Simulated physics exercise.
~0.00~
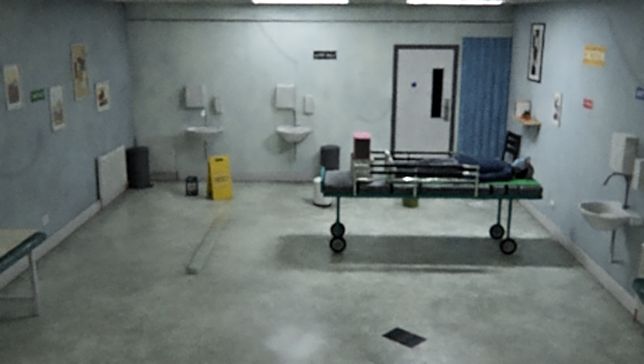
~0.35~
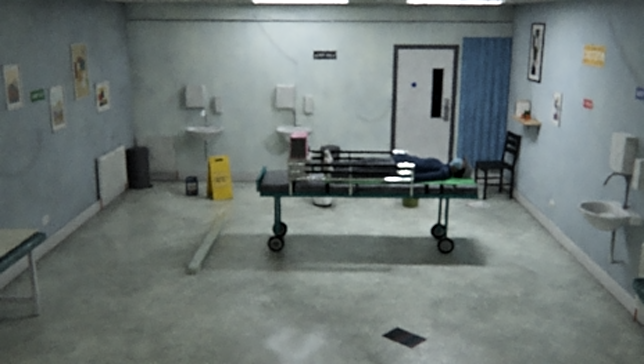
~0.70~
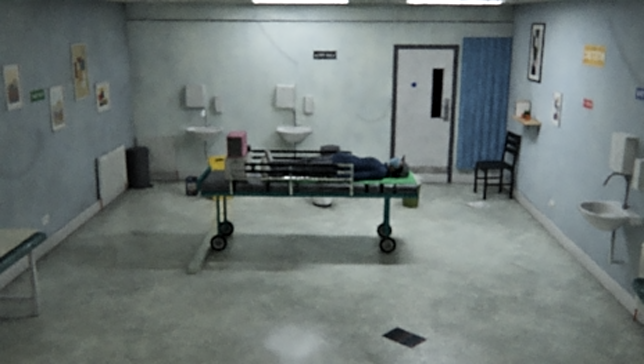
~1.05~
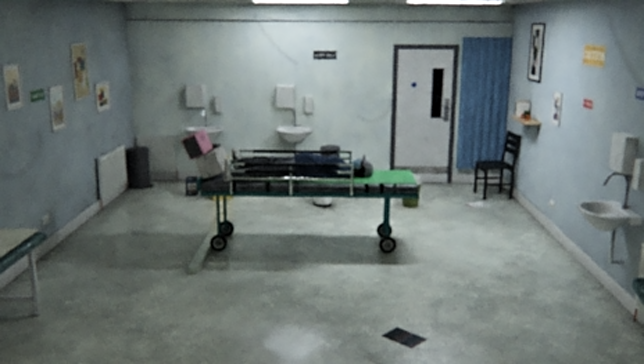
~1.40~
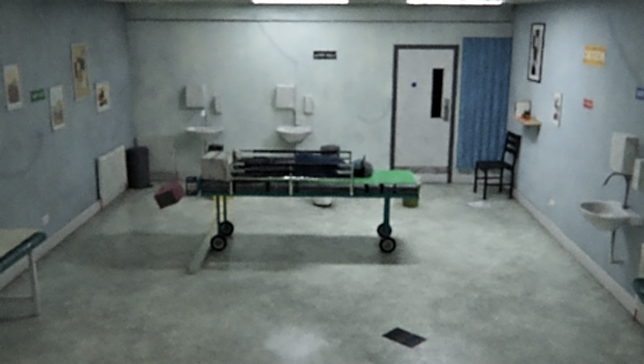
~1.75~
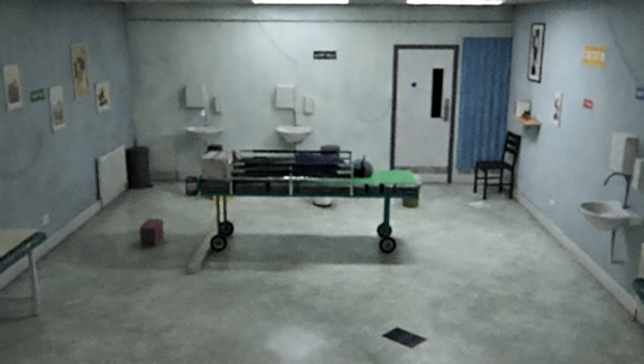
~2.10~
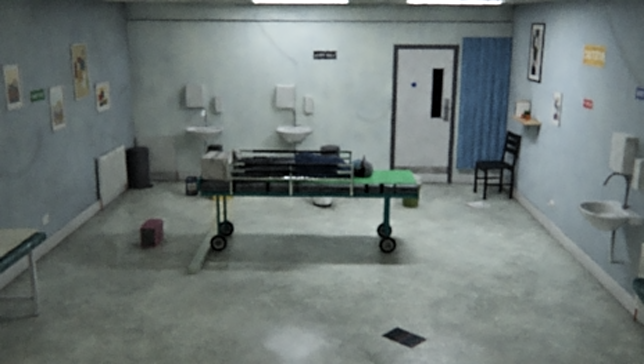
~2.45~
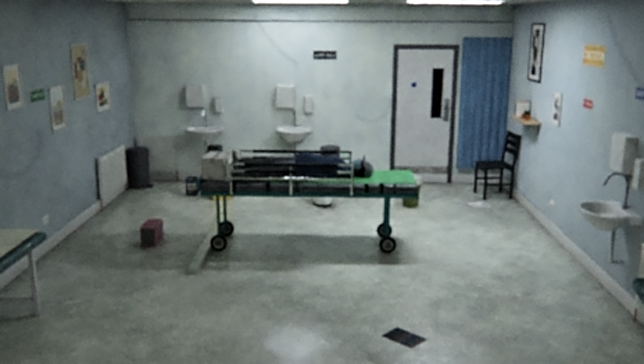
In a dim hospital room, a trolley carrying a person lying down rolled left and stopped abruptly, and a pink box at its left end tipped over the edge and tumbled to the floor, where it stayed while the person remained on the trolley.
